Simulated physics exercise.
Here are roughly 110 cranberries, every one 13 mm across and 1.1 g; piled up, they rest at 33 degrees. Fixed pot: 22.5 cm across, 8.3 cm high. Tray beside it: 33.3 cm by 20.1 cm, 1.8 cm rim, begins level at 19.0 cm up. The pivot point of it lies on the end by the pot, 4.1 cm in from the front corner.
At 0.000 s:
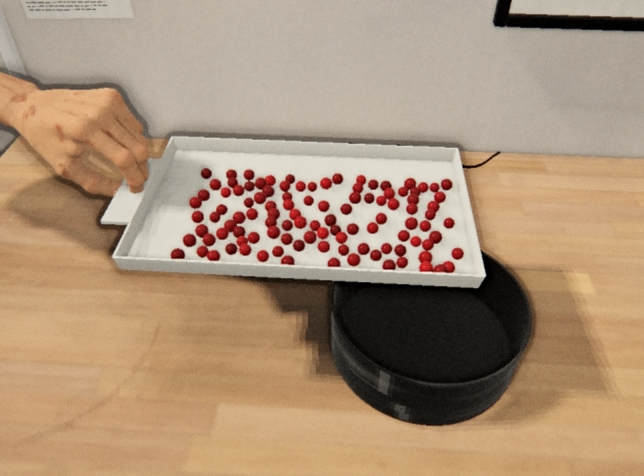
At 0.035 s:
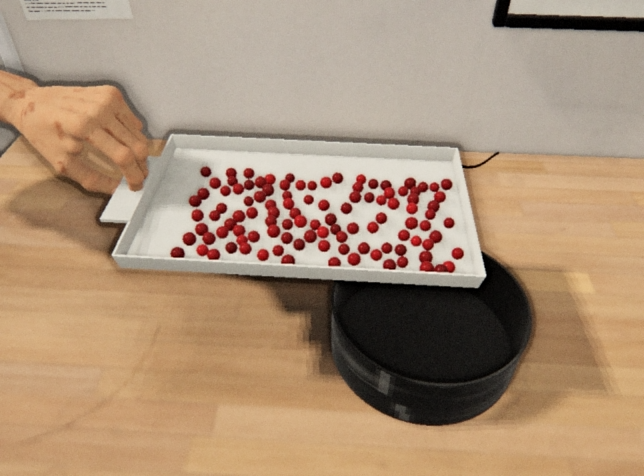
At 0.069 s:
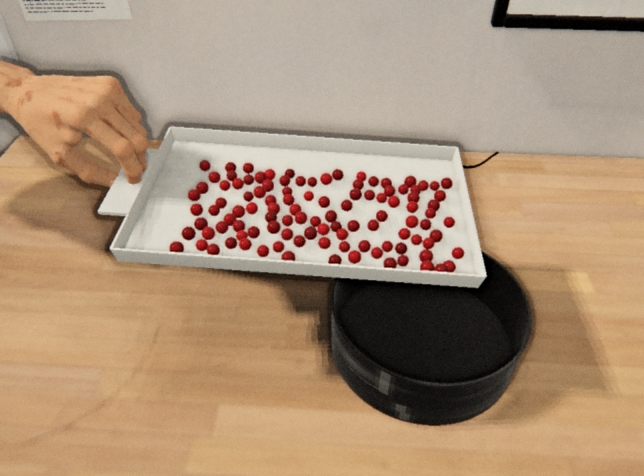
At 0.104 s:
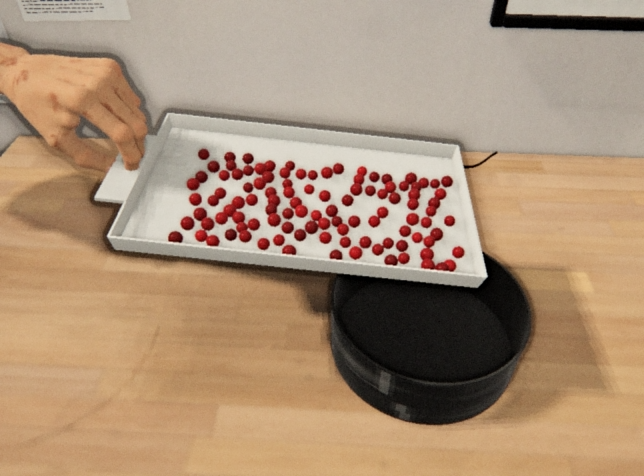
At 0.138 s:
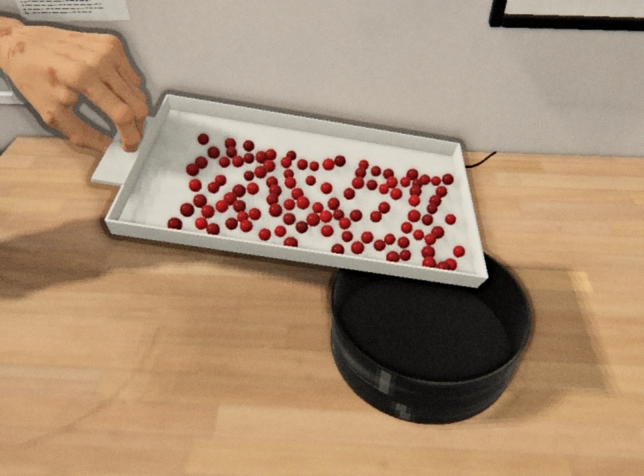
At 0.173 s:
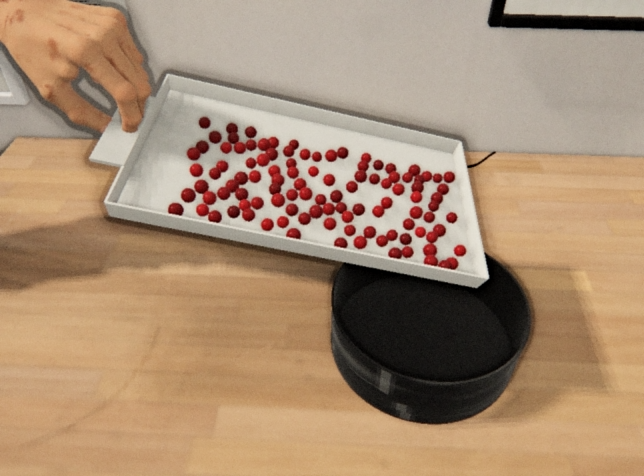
On a light wooden surface against a pale wall, a hand at the left holds a white tray scattered with small red balls, its right end above a round black pot. The tray starts out level, then the hand raises the left end, slanting it moderately down toward the right, while the balls keep their scattered arrangement.
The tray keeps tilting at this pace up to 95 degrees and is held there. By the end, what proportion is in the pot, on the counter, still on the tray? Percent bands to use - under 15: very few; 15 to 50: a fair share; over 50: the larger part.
Pot - the larger part, counter - a fair share, tray - very few.
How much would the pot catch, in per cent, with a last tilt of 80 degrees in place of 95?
In that case, near 30 percent.
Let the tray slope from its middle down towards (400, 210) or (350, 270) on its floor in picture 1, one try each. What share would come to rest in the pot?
About 70 per cent on the first try and 35 per cent on the second.
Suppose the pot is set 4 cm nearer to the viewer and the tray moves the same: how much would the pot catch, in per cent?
In that case some 75 per cent.
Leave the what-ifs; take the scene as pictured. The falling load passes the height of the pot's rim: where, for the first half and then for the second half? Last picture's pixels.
Earlier half at about (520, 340), later half at about (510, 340) in pixels.
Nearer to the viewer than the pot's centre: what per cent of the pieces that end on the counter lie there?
Roughly 90 percent of the spill.
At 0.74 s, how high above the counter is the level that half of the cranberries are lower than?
I'd put it near 22 cm.
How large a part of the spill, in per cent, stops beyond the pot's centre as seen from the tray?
That comes to roughly 100 percent.
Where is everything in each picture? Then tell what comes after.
Tray tilt 0 degrees, front corners at (117, 255) and (481, 274); middle of the pieces at (331, 220); pot at (430, 300), in the first frame.
Tray tilt 1 degrees, front corners at (116, 253) and (482, 274); middle of the pieces at (331, 220), in the second frame.
Tray tilt 2 degrees, front corners at (115, 247) and (482, 274); middle of the pieces at (331, 216), in the third frame.
Tray tilt 5 degrees, front corners at (112, 235) and (483, 274), lowest corner right front; middle of the pieces at (332, 211), in the fourth frame.
Tray tilt 9 degrees, front corners at (110, 218) and (484, 275), lowest corner right front; middle of the pieces at (334, 204), in the fifth frame.
Tray tilt 13 degrees, front corners at (109, 201) and (485, 275), lowest corner right front; middle of the pieces at (336, 196); pot at (429, 299). The tray's pace is about 120 degrees a second, in the sixth frame.
Then, at 0.51 s, tilt 53 degrees; the tray holds 100 %, the pot 0 %.
Then, at 0.74 s, tilt 80 degrees; the tray holds 80 %, the pot 0 %.
Then, at 1.08 s, tilt 95 degrees; the tray holds 10 %, the pot 35 %.
In the end, at 1.9 s, pot 60 %, counter 40 %, tray 5 %.
